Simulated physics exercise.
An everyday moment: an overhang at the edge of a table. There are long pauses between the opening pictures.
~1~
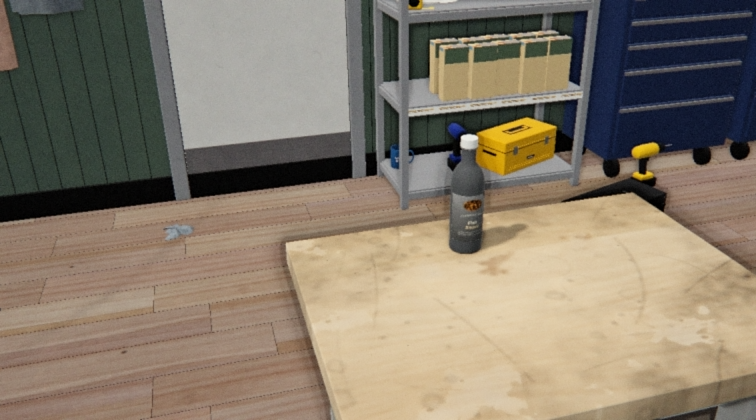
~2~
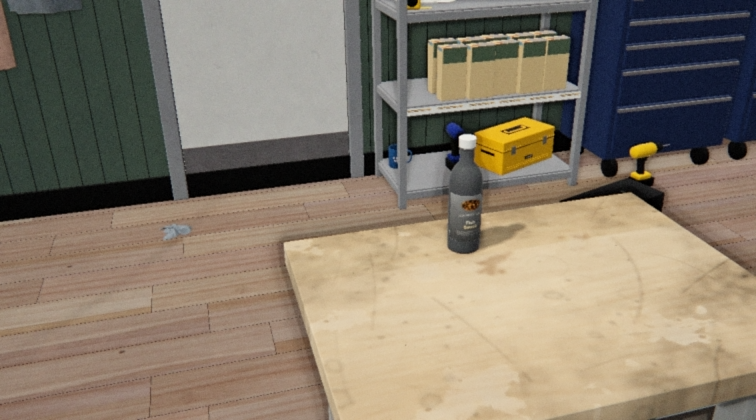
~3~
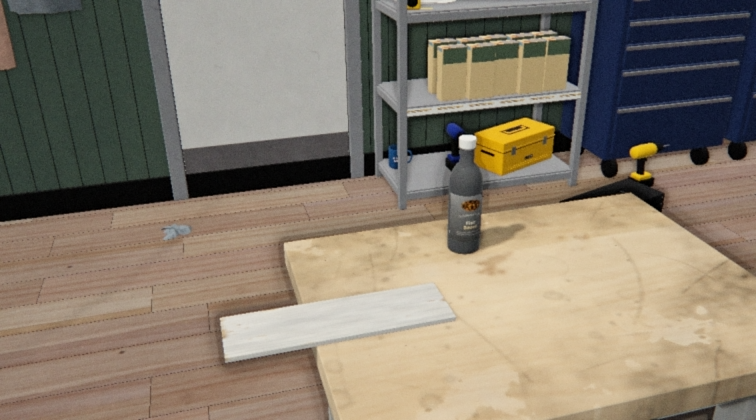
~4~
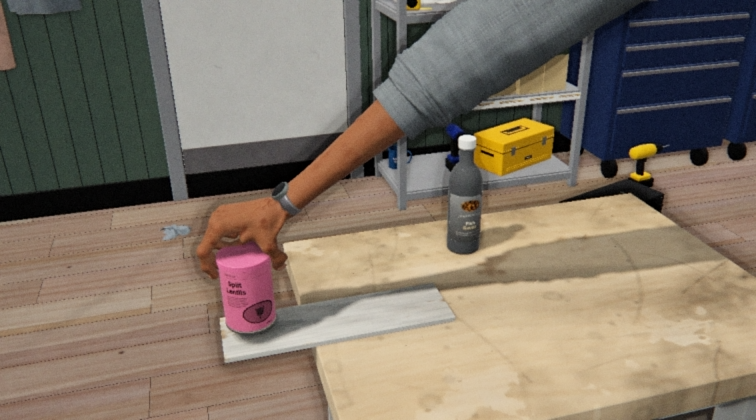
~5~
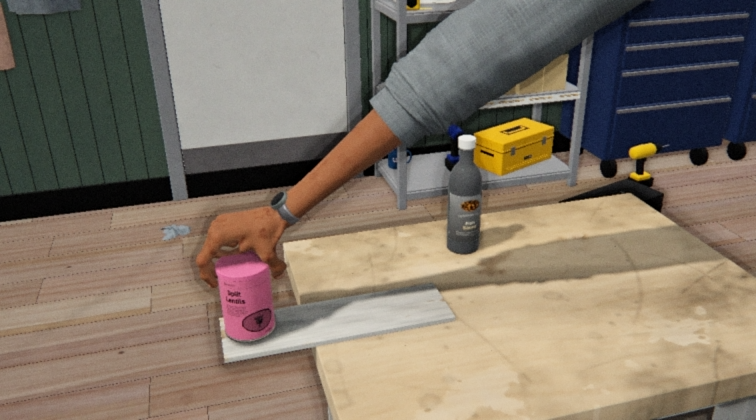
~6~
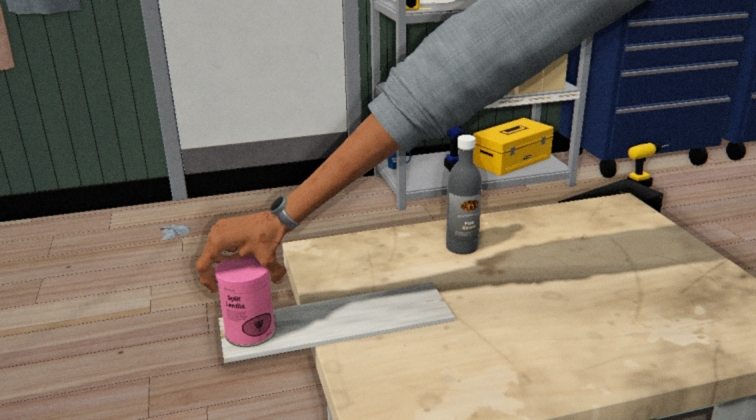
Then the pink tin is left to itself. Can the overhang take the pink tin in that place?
The plank comes down.
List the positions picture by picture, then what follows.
The last thing is not in view yet, in the first frame.
The last thing is not in view yet, in the second frame.
The last thing is not in view yet; white plank (338, 319), in the third frame.
Still above its spot; pink tin (248, 288); white plank (337, 320), in the fourth frame.
Still above its spot; pink tin (247, 296); white plank (337, 320), in the fifth frame.
In place under the hand; pink tin (246, 300); white plank (337, 320), in the sixth frame.
Then, 0.40 s on from there, pink tin now down on the floor or falling; white plank turned 68° from how it was put.
Then, 0.60 s on from there, white plank now down on the floor or falling.
Then, 0.70 s on from there, things are still on the move.
In the end, down on the floor or falling, white plank and pink tin; grey bottle unmoved. The plank tips off the edge.
